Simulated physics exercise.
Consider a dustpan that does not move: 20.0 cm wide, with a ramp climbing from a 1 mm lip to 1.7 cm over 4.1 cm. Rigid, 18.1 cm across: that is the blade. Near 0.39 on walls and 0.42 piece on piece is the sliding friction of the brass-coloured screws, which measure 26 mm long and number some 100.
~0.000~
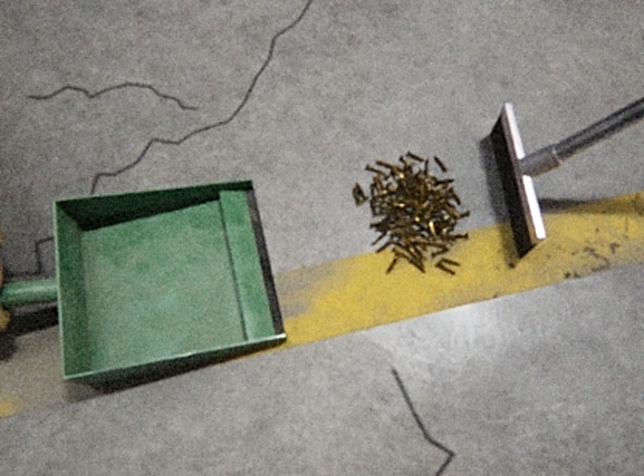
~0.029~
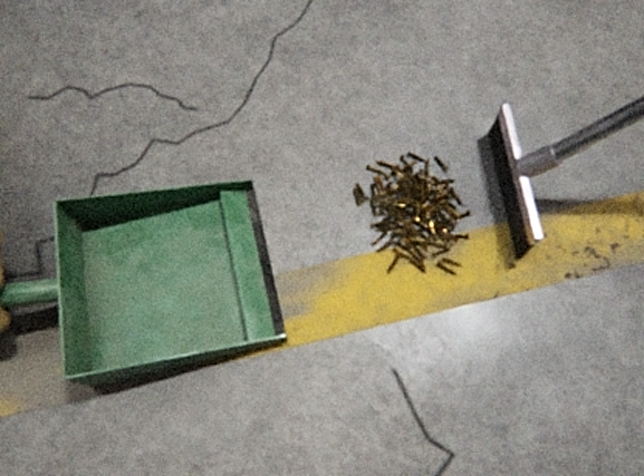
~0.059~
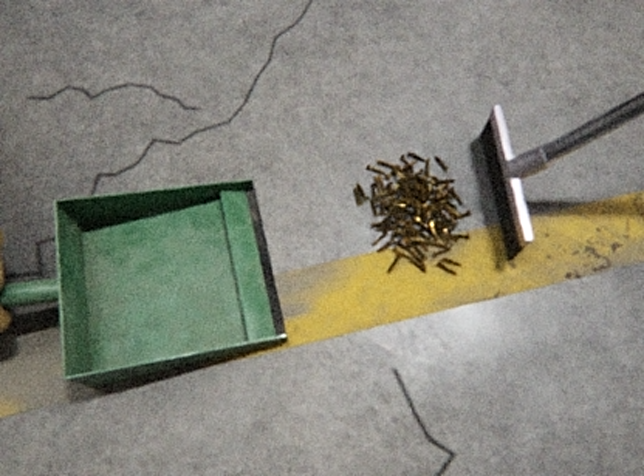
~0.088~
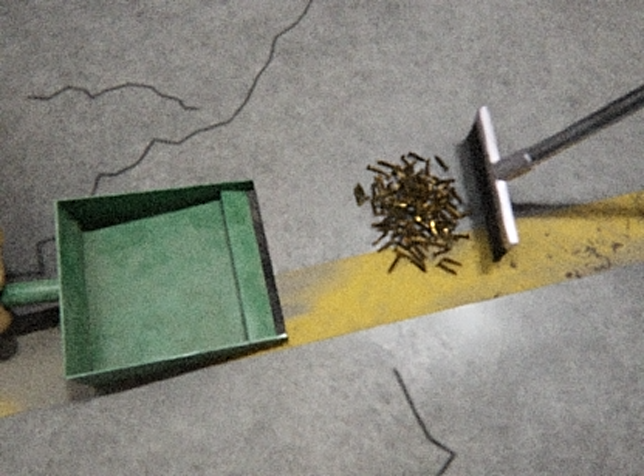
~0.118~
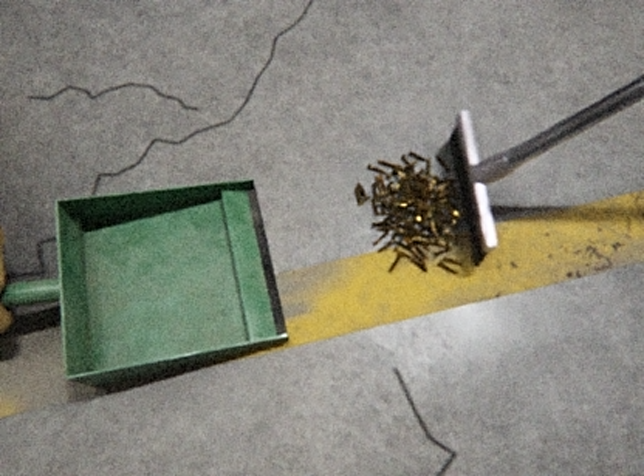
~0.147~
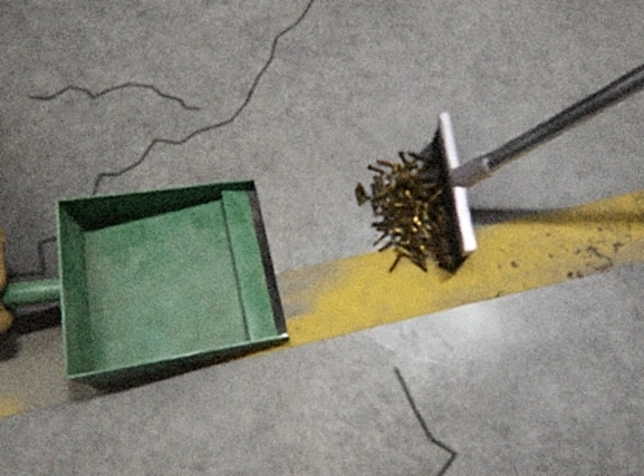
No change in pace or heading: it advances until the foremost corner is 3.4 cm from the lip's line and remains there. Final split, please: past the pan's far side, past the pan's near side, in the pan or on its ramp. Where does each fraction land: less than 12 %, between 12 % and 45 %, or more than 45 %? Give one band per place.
Far side, between 12 % and 45 %; near side, less than 12 %; pan, between 12 % and 45 %.
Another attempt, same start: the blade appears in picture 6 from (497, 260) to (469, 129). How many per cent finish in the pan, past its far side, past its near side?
Split: Pan = 5, far = 10, near = 5.
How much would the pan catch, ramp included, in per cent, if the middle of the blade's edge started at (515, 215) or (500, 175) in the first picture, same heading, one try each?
I'd put it near 25 per cent for the first and near 25 per cent for the second.
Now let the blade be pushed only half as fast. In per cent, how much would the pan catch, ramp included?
In that case roughly 5 percent.
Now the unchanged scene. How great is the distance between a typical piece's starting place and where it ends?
20 cm or thereabouts.
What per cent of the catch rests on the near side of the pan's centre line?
30 per cent.
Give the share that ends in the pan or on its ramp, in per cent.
I'd say close to 30 per cent.
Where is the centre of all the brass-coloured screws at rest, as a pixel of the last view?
After settling, the middle sits near (268, 227).
After 0.26 s, middle of the blade 13 cm from the lip; 0 % over the lip, far side 10 %, near side 0 %.
After 0.34 s, middle of the blade 7 cm from the lip; 0 % over the lip, far side 15 %, near side 0 %.
After 0.55 s, middle of the blade 5 cm from the lip; 30 % over the lip, far side 15 %, near side 0 %.
At rest (1.3 s), far side 15 %, near side 0 %, pan 30 %, in front of the lip or behind the blade 55 %.
